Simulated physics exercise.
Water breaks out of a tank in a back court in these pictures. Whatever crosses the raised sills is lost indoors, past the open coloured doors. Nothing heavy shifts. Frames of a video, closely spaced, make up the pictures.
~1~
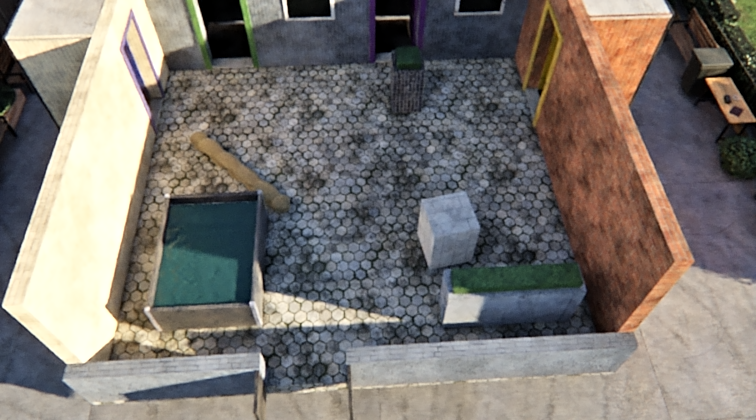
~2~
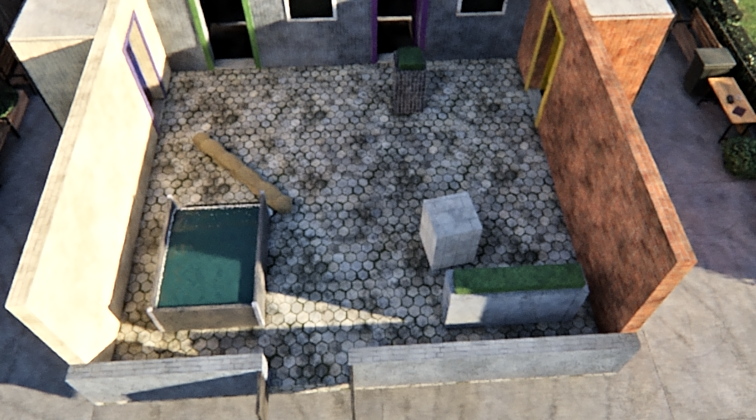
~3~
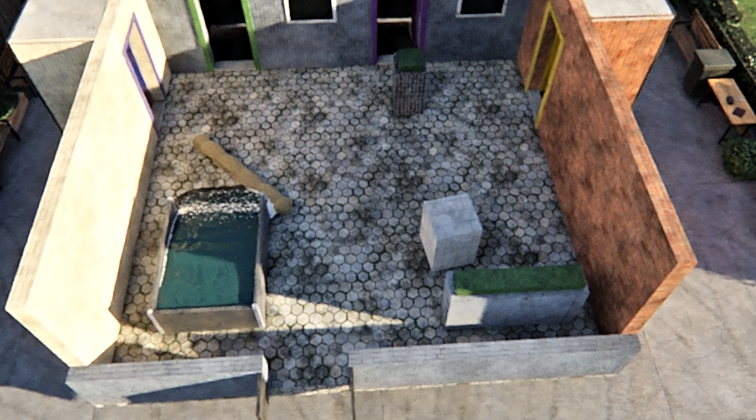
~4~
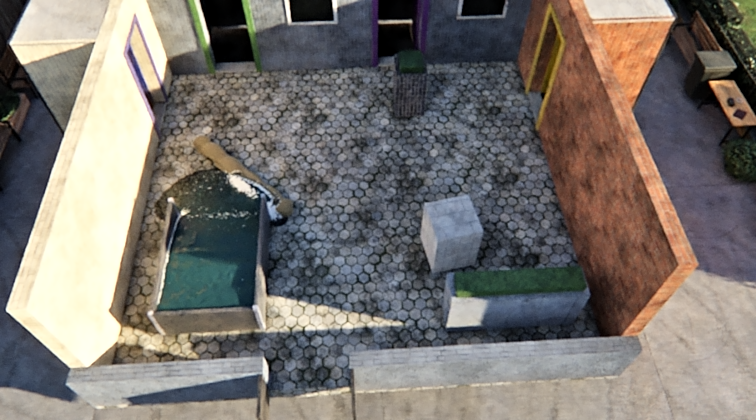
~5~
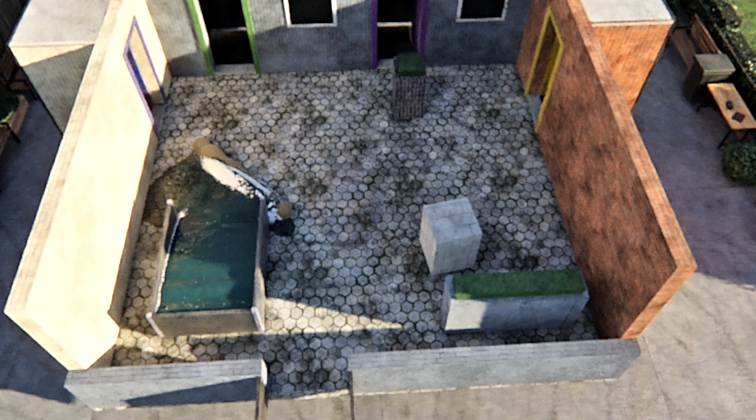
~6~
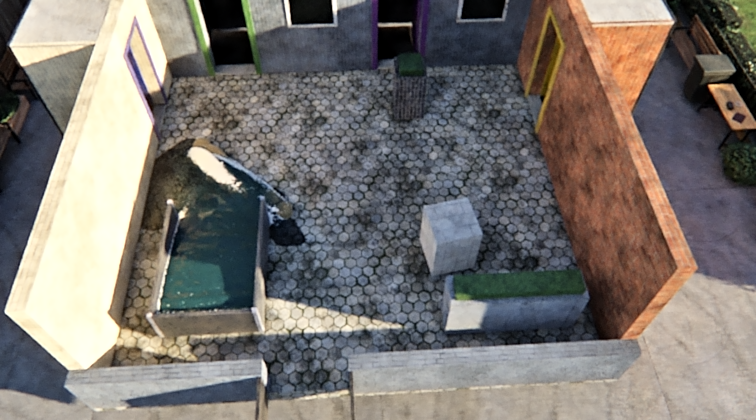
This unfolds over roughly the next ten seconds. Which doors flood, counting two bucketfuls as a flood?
Outcome: The green door passes two buckets of inflow. The blue door passes two buckets of inflow. The purple door stays within two buckets of inflow. The yellow door stays within two buckets of inflow.
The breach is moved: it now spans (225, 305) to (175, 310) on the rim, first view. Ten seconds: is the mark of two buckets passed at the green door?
With the breach moved, the green one stays within limits.
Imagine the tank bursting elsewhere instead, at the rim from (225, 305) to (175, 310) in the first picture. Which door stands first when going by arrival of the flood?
The answer is the blue-painted one.
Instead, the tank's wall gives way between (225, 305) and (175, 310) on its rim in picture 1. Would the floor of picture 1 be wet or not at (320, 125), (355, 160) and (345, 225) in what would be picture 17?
Spot one ends up untouched by the spill, spot two untouched by the spill, spot three untouched by the spill.
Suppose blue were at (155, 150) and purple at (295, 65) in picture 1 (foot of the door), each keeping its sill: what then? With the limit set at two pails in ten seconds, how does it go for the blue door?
Result for blue: It ends up above.
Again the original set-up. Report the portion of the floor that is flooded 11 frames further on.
Near 30 in a hundred.
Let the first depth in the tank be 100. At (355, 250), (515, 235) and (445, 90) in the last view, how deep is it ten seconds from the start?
Respectively 4, 4 and 4 per cent.
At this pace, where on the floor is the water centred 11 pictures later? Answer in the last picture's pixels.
I'd say near (213, 191).
A moment on, water covers 20 % of the floor; the green door not reached, the blue door under two buckets in, the purple door not reached, the yellow door not reached.
Next, water covers 30 % of the floor; the green door wet at the sill, nothing in, the blue door over two buckets in, the purple door not reached, the yellow door not reached.
Then, water covers 30 % of the floor; the green door over two buckets in, the blue door over two buckets in, the purple door not reached, the yellow door not reached.
Later, water covers 55 % of the floor; the green door far over two buckets in, the blue door far over two buckets in, the purple door wet at the sill, nothing in, the yellow door wet at the sill, nothing in.
In the end, water covers 90 % of the floor; the green door far over two buckets in, the blue door far over two buckets in, the purple door wet at the sill, nothing in, the yellow door wet at the sill, nothing in.
